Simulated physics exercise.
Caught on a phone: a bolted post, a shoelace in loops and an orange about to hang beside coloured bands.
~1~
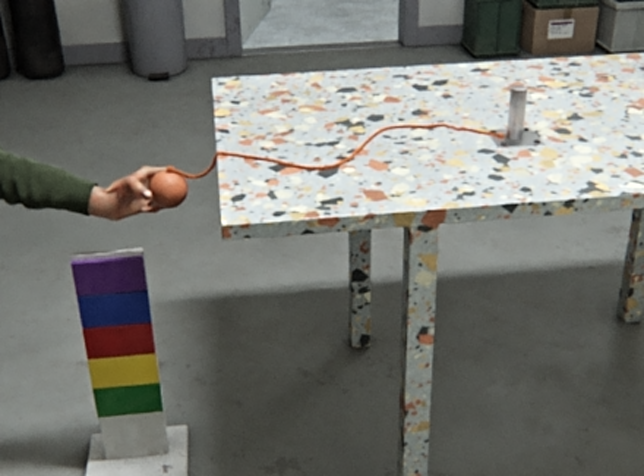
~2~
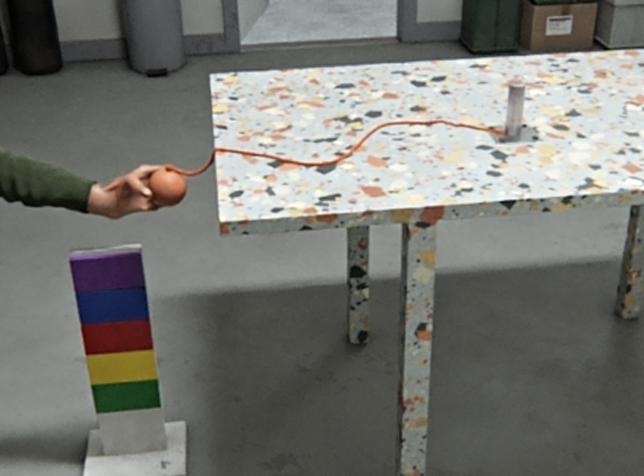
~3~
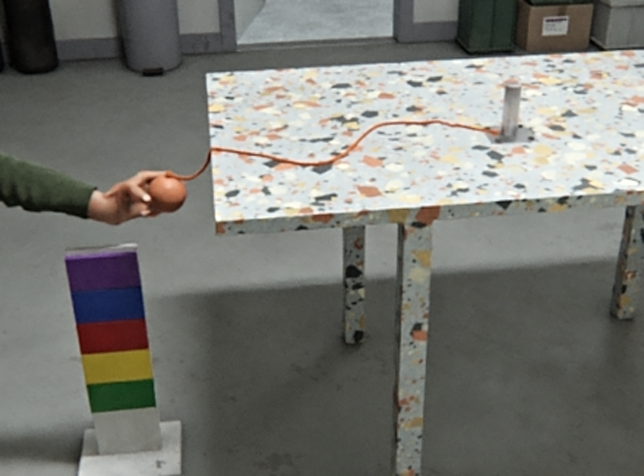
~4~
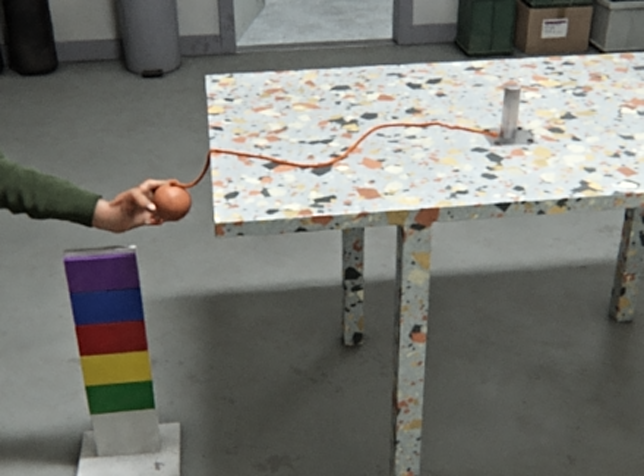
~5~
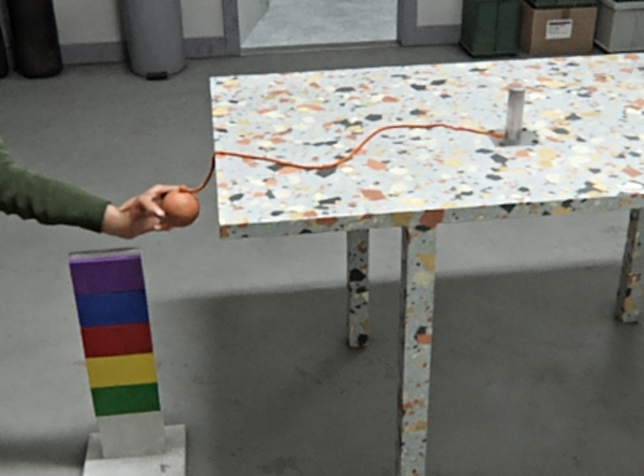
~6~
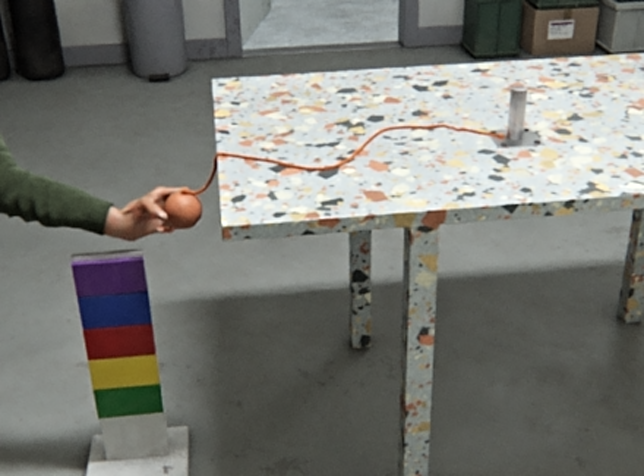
The video shows a hand holding an orange ball-like object, tied to a cord running loosely across a speckled table to a short post, beside a colour-banded block; the hand lowers it slightly and shifts right.
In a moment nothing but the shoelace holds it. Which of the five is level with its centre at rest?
The shoelace holds its middle at blue.
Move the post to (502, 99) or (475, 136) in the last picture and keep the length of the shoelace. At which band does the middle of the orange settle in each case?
In that order: Purple; red.
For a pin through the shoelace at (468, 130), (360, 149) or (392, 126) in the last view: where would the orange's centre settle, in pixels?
About (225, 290), (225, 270) and (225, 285).
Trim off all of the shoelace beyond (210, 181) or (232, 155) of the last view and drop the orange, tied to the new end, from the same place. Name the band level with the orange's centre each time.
In that order: Purple; none, it hangs higher.
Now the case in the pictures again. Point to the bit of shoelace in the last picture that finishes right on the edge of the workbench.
That spot is around (293, 166).
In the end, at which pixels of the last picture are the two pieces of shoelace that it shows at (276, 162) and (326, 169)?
Near (217, 170) and (250, 147).
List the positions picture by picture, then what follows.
In the first picture, orange (169, 189); purple (109, 278); blue (114, 310); red (119, 342); yellow (124, 372); green (128, 402).
In the second picture, orange (168, 187); shoelace through (467, 126) (400, 123) (358, 145) (310, 164) (238, 152).
In the third picture, orange (167, 193).
In the fourth picture, orange (172, 202); shoelace through (463, 129) (396, 125) (353, 147) (305, 166) (233, 153).
In the fifth picture, orange (181, 208).
In the sixth picture, orange (183, 210); shoelace through (469, 131) (402, 127) (360, 149) (312, 169) (240, 156).
Soon after, orange near (233, 294); level with blue.
After that, orange near (222, 291); level with blue.
In the end, orange near (225, 294); level with blue. At blue.
